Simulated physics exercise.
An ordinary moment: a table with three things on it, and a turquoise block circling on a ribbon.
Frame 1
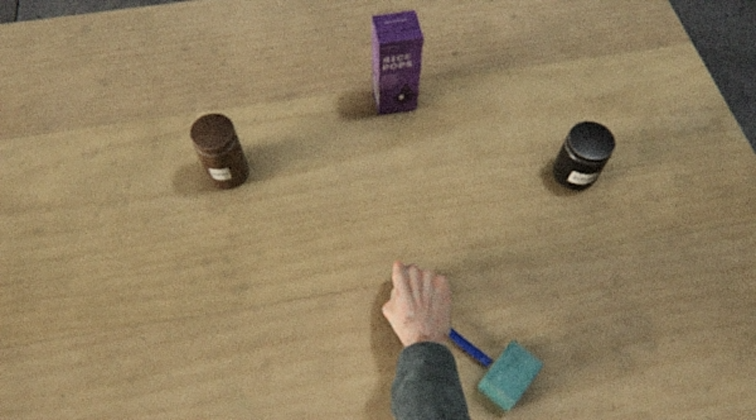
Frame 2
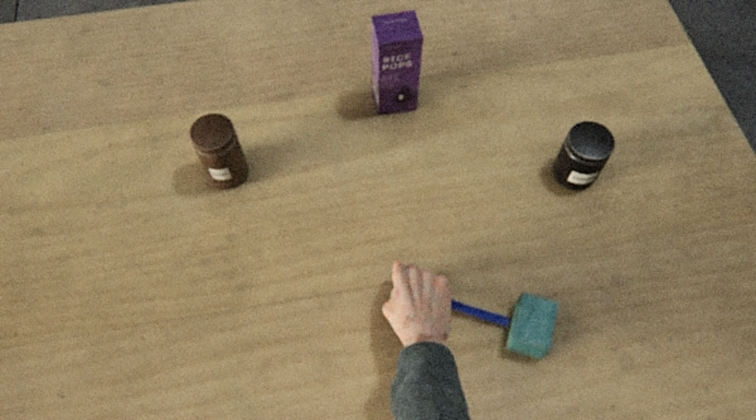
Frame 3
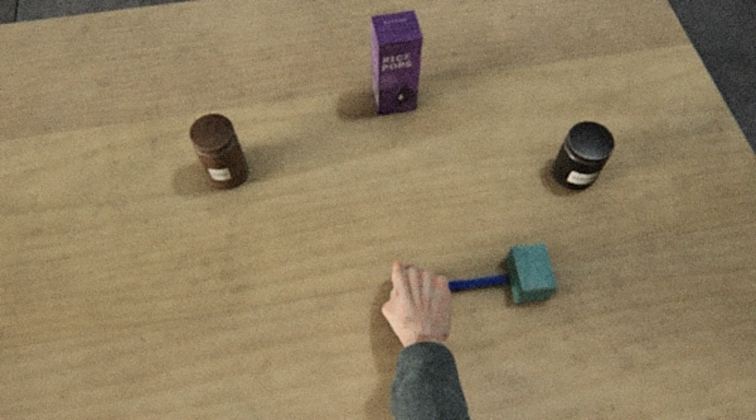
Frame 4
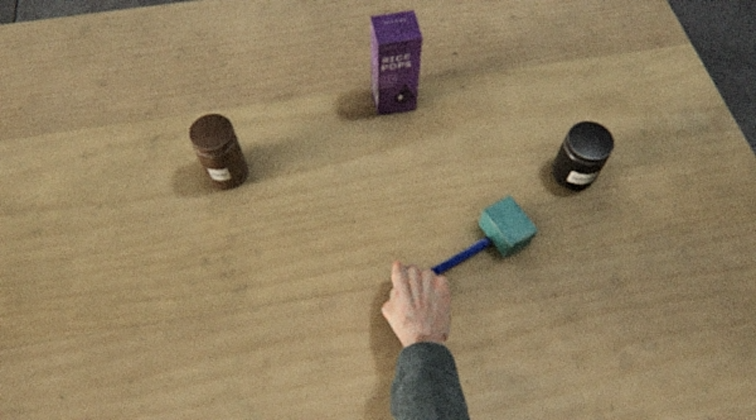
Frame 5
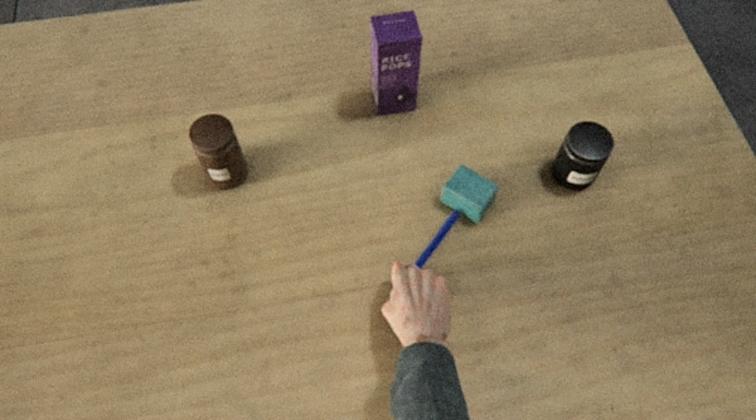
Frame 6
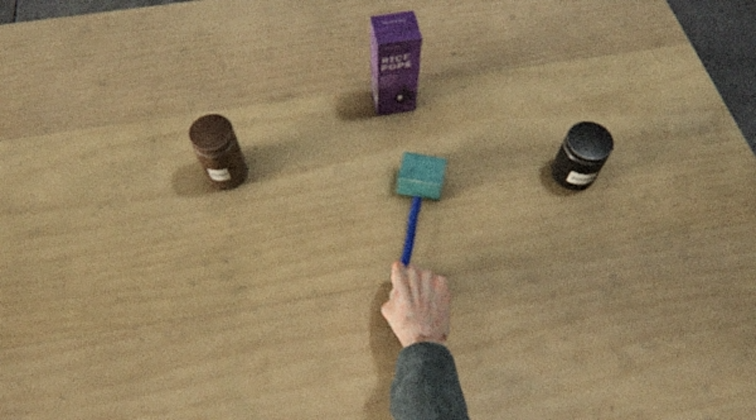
A hand swinging a turquoise block anticlockwise on a blue ribbon, from lower right to above the fist, between two jars.
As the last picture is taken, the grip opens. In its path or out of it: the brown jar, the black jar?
Brown jar: In its path; black jar: Out of its path.
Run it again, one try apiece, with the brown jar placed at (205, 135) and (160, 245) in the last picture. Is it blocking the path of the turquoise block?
At the first spot it takes a blow, and at the second spot it is avoided.
Then, 0.08 s past the final frame, block near (324, 171).
Then, 0.20 s past the final frame, block near (262, 171); brown jar pushed aside.
When it is over, block near (262, 171); brown jar pushed aside. The brown jar gets hit and the black jar escapes it.
